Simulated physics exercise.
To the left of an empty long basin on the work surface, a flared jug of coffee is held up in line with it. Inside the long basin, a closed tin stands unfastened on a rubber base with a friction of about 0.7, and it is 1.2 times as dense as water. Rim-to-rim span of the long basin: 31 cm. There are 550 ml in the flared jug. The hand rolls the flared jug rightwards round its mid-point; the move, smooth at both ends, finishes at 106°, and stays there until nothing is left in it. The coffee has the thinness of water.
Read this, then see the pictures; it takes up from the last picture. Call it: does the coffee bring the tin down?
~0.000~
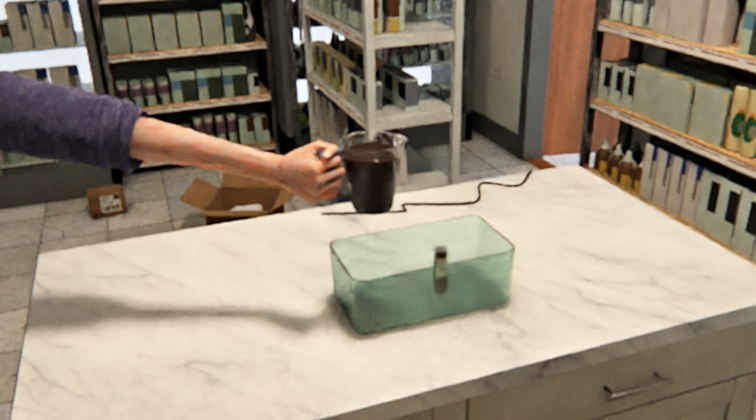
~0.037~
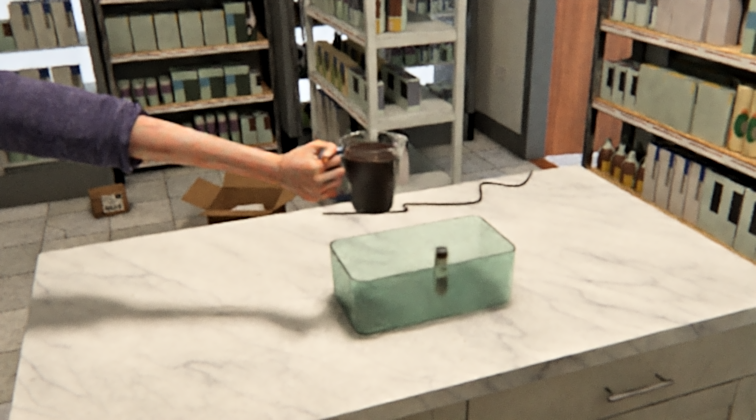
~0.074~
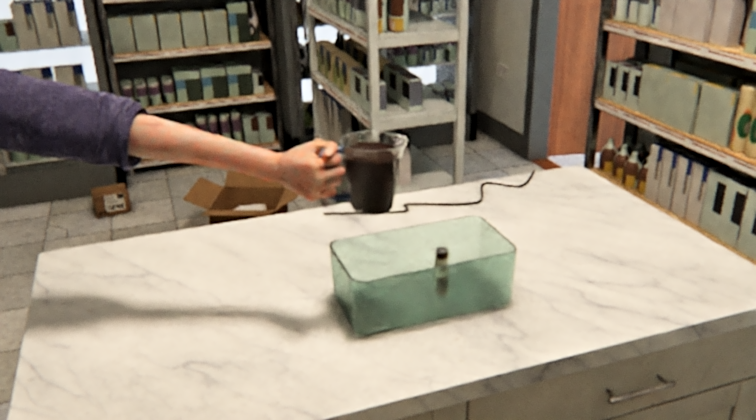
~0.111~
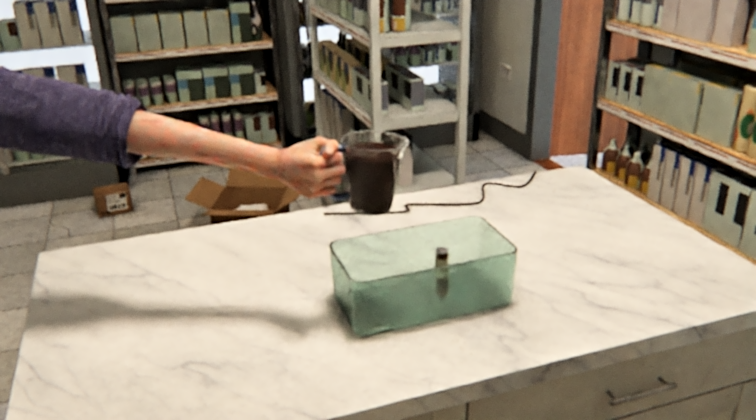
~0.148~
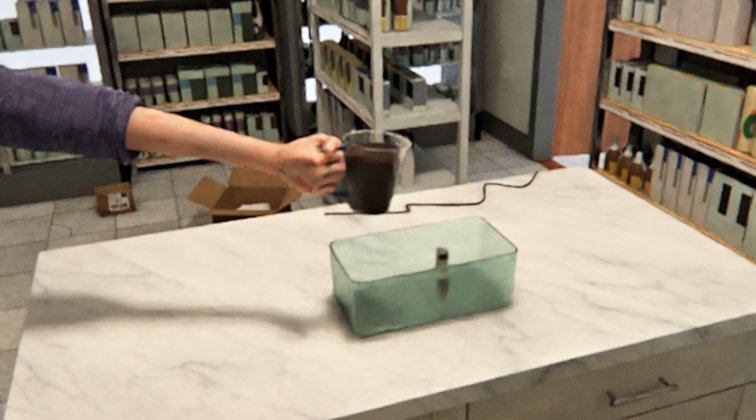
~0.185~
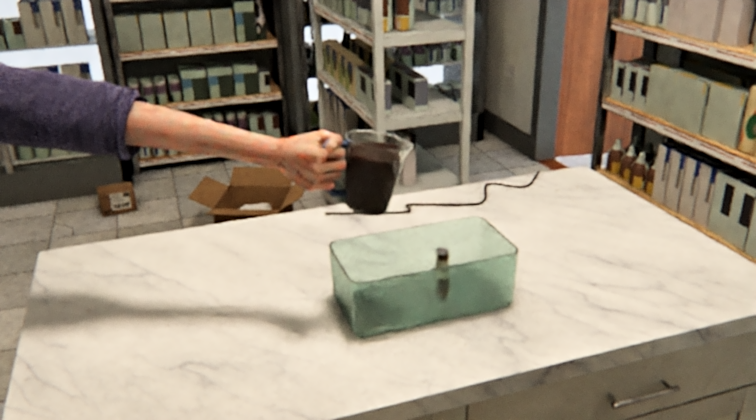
Call: Brought down.
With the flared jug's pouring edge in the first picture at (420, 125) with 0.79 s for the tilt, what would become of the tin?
It does not tip.
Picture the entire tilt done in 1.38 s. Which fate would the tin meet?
Tips over.
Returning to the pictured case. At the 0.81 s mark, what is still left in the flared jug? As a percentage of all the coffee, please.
18 in a hundred, give or take.
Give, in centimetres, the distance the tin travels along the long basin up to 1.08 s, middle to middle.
Reading: Roughly 6 cm.
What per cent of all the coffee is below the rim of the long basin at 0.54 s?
At that time the basin holds about 4 per cent of the liquid.
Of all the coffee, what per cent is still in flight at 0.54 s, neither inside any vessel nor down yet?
Around 22 percent.
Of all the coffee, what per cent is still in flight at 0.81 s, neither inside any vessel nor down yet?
Near 22 in a hundred.
Then, 0.54 s in, the tilt is 72° and 74 per cent is still to pour; the tin stands where it began.
Then, 0.81 s in, the tilt is 104° and 19 per cent is still to pour; the tin stands where it began.
Then, 1.08 s in, the tilt is 106° and 0 per cent is still to pour; the tin lies on its side.
Then, 1.38 s in, the tilt is 106° and 0 per cent is still to pour; the tin lies on its side.
Finally, the tin lies on its side.
